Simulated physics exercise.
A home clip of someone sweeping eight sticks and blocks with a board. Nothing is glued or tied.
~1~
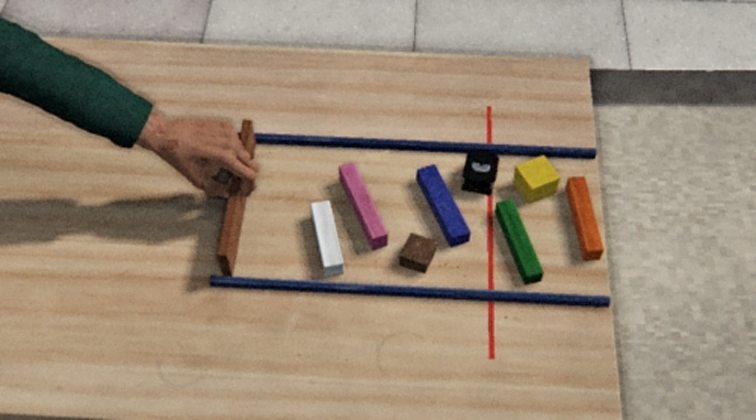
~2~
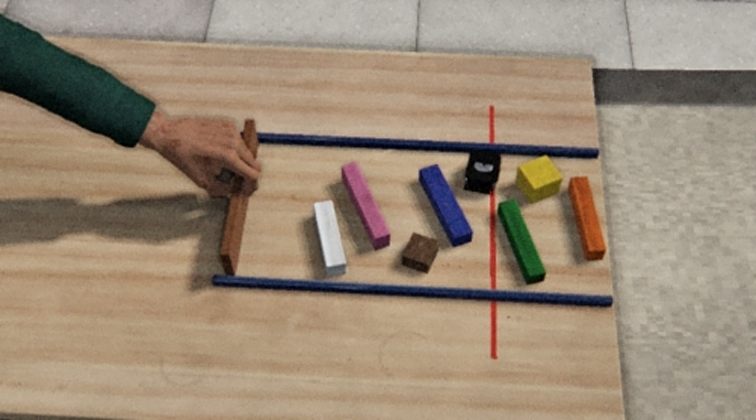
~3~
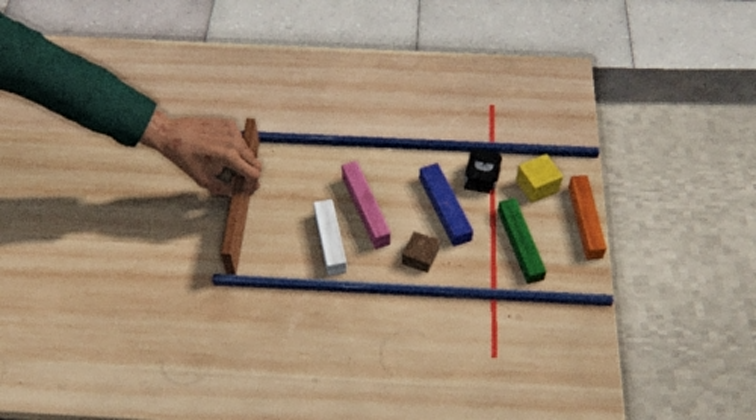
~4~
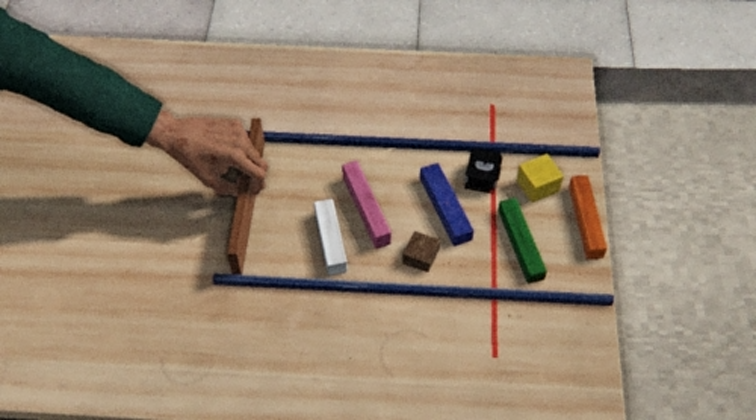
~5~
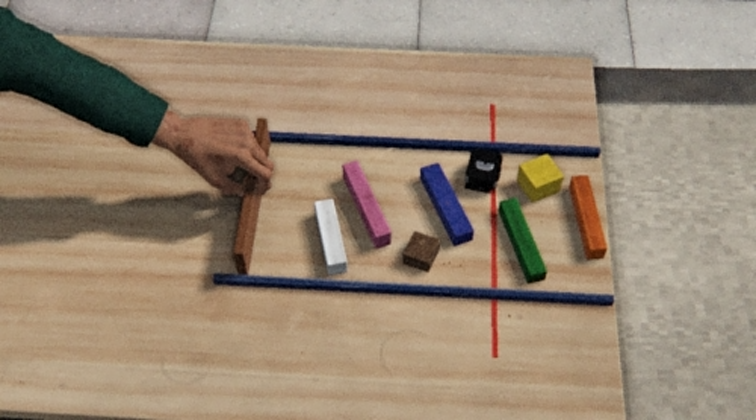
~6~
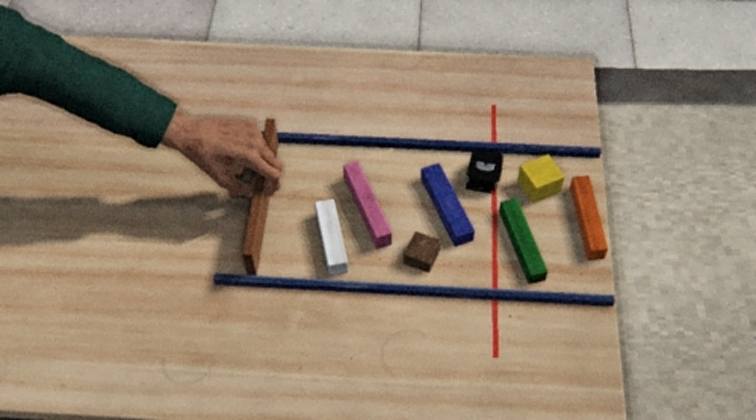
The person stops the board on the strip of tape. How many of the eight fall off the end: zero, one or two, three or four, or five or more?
The number that fall off is zero.
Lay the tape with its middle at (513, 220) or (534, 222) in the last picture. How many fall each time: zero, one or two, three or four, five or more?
For each place: Just one or two; one or two.
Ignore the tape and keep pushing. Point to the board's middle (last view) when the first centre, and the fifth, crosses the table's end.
At (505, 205) for the first, at (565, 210) for the fifth.
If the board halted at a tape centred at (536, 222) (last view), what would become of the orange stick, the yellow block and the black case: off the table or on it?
The orange stick is lost, the yellow block is lost, the black case holds on.
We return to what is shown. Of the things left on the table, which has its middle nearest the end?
Foremost is the orange stick.
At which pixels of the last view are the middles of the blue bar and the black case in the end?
About (537, 204), and the other about (547, 167).
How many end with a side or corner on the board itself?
That makes 2.
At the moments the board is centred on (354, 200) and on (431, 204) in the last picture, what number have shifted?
By then 2, and 5.
Early on, none off yet; orange stick at rest near (588, 217); yellow block at rest near (541, 179); green stick at rest near (523, 240).
Finally, the number that fall off is zero.
